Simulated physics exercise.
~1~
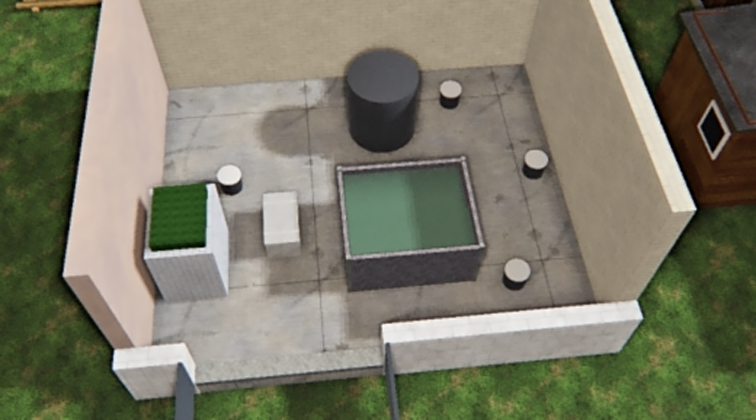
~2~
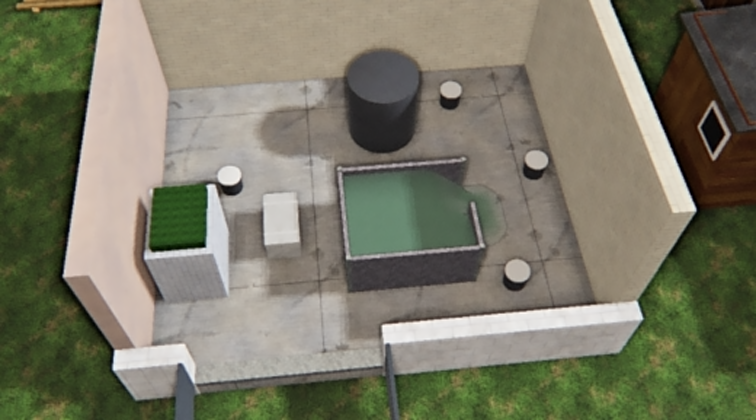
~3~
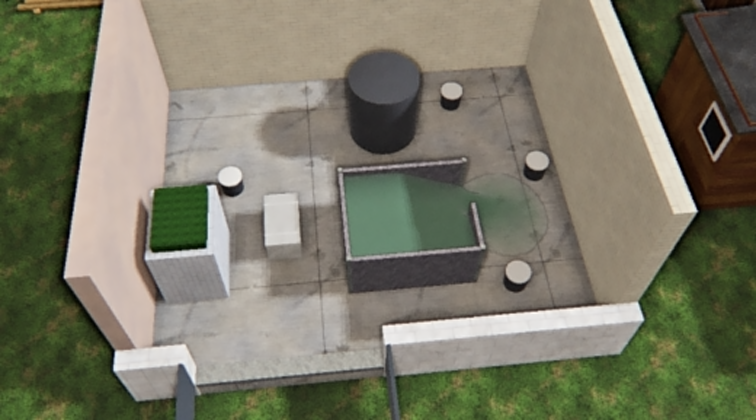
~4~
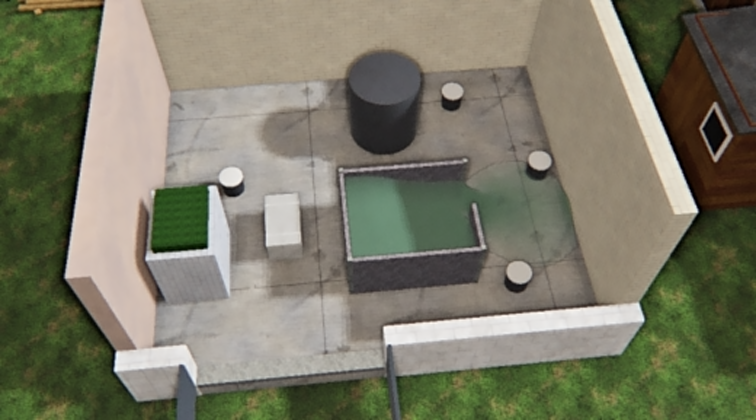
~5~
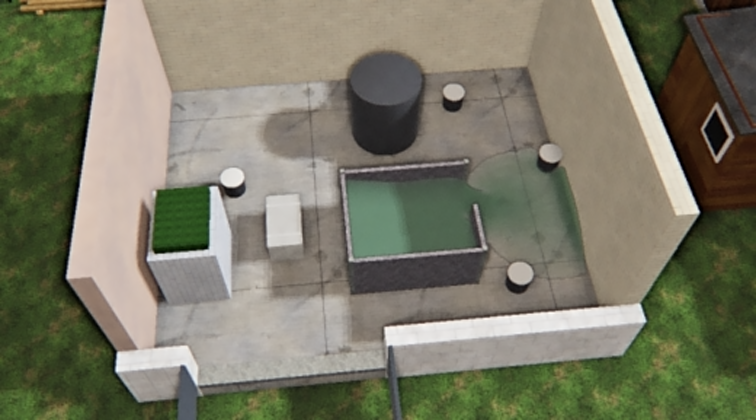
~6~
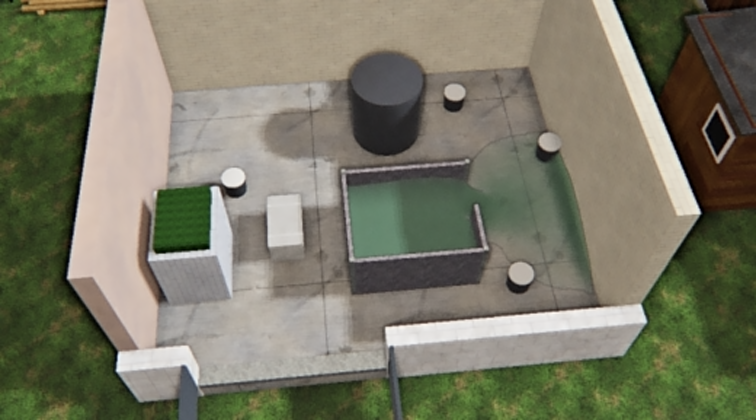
In a walled concrete yard, a raised tank of green water stands among small pails, pale boxes and a dark cylinder. The tank's right side opens, and water spreads across the floor to the right-hand wall. One pail near that wall shifts slightly, while the other objects stay put.
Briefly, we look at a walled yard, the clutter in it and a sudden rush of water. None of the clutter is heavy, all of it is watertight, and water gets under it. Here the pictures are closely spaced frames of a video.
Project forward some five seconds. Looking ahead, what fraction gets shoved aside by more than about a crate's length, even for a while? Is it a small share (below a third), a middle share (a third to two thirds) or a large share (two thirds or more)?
A middle share, a third to two thirds.
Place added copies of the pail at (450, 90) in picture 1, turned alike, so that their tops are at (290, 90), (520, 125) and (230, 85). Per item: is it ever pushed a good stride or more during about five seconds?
Here's the rundown: Sent far off, sent far off, and finally sent far off.
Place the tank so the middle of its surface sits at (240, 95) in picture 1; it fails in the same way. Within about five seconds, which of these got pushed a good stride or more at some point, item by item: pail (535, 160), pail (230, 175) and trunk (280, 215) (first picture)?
The three, one by one: Past that mark, short of that and short of that.
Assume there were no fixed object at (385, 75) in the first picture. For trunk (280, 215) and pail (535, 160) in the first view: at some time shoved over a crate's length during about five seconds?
In sequence the answers are stays in place and goes a long way.
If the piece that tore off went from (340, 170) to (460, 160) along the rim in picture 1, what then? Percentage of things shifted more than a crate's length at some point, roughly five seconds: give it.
My estimate is some 100 per cent of them.
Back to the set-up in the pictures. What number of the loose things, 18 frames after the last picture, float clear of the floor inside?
I make it 2 of them.
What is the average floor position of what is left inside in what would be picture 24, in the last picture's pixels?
(348, 179).
A moment on, 1 of 5 are well off their spots; 1 afloat.
Next, 1 of 5 are well off their spots; 1 afloat.
Later, 3 of 5 are well off their spots; 2 afloat.
In the end, 2 of 5 are well off their spots, and 3 have been at some point; 3 afloat.
